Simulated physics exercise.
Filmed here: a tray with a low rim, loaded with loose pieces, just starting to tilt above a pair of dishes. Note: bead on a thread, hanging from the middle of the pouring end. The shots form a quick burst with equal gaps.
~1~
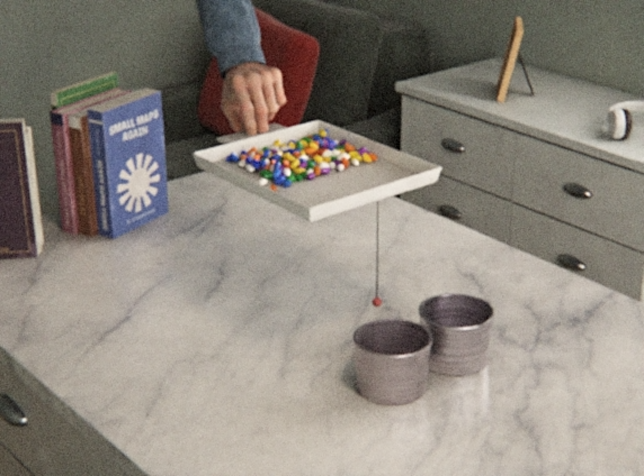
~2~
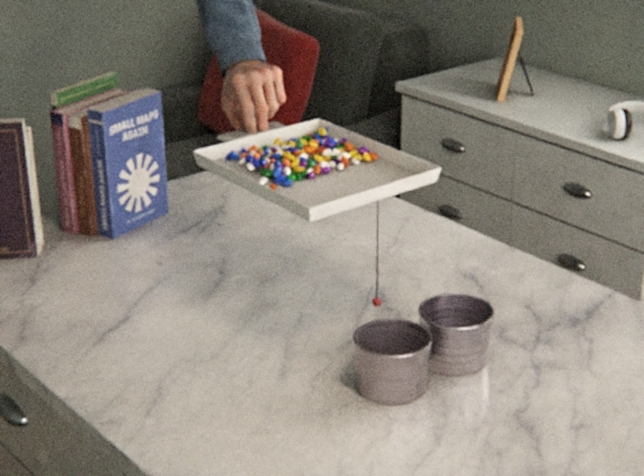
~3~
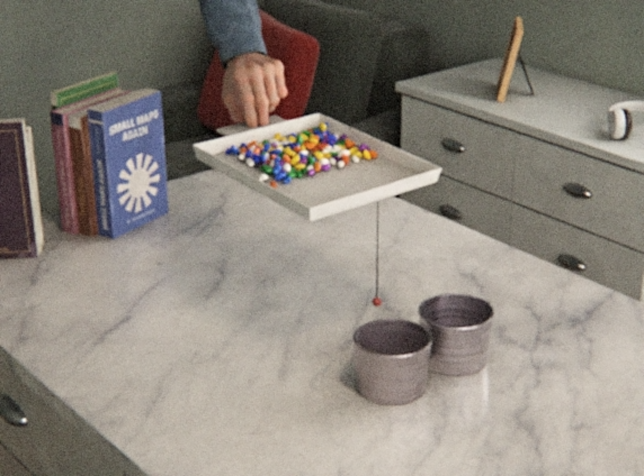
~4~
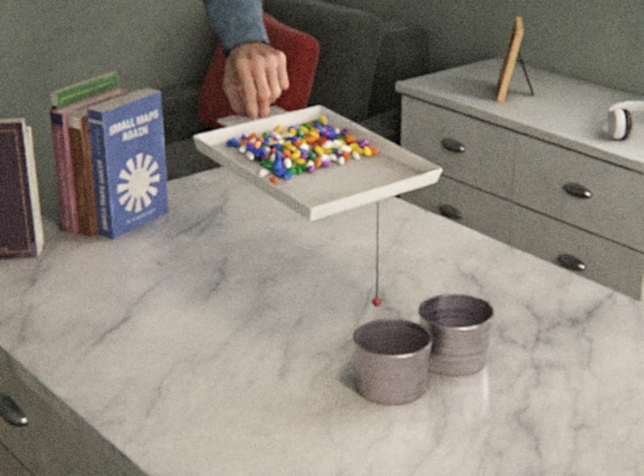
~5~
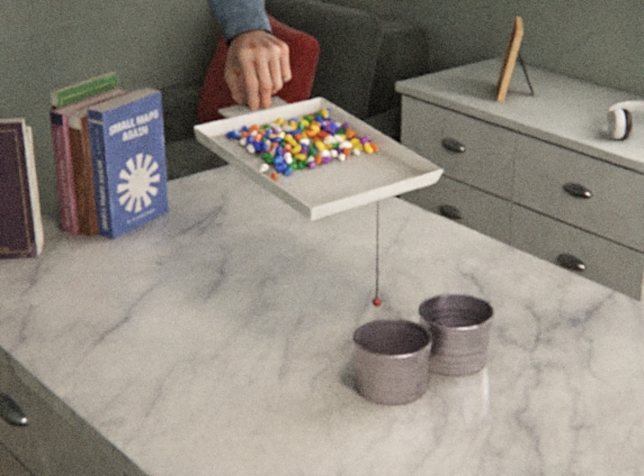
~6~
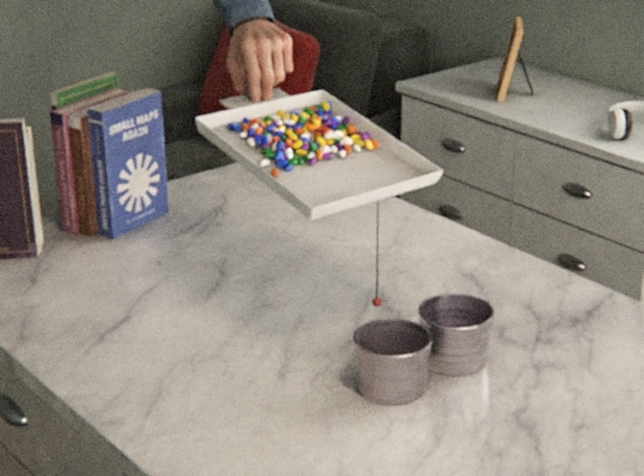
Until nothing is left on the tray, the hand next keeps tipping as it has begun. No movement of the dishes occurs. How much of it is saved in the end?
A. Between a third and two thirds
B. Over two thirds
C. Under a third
Over two thirds (B).
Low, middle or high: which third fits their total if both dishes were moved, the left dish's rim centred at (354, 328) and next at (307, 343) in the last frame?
The earlier try, under a third; the later try, under a third.
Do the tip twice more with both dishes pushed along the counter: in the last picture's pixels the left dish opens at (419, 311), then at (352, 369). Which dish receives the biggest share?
On the first try it would be the one to the left, on the second the one to the right.
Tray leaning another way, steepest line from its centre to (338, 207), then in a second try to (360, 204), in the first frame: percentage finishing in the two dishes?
First some 40, then 50 per cent.
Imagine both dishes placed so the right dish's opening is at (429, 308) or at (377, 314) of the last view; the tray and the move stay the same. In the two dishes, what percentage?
First position: Some 60 %; second position: Some 10 %.
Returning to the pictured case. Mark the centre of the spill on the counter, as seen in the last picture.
Near (451, 404).
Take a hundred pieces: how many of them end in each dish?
I'd say the left dish holds some 40 % and the right dish some 50 %.
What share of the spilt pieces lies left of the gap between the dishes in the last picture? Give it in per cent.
I'd put it at close to 50 per cent.
Soon, tray tipped steeply; nearly all on the tray; a stray few in the right dish; a stray few outside both; a stray few in the air.
A while on, tray tipped right over; about half on the tray; a small part in the left dish; about a quarter in the right dish; a stray few outside both; a small part in the air.
Towards the end, tray tipped past a quarter turn; about a third in the left dish; about half in the right dish; about a quarter outside both.
Finally, tray tipped past a quarter turn; about a third in the left dish; about half in the right dish; about a quarter outside both.
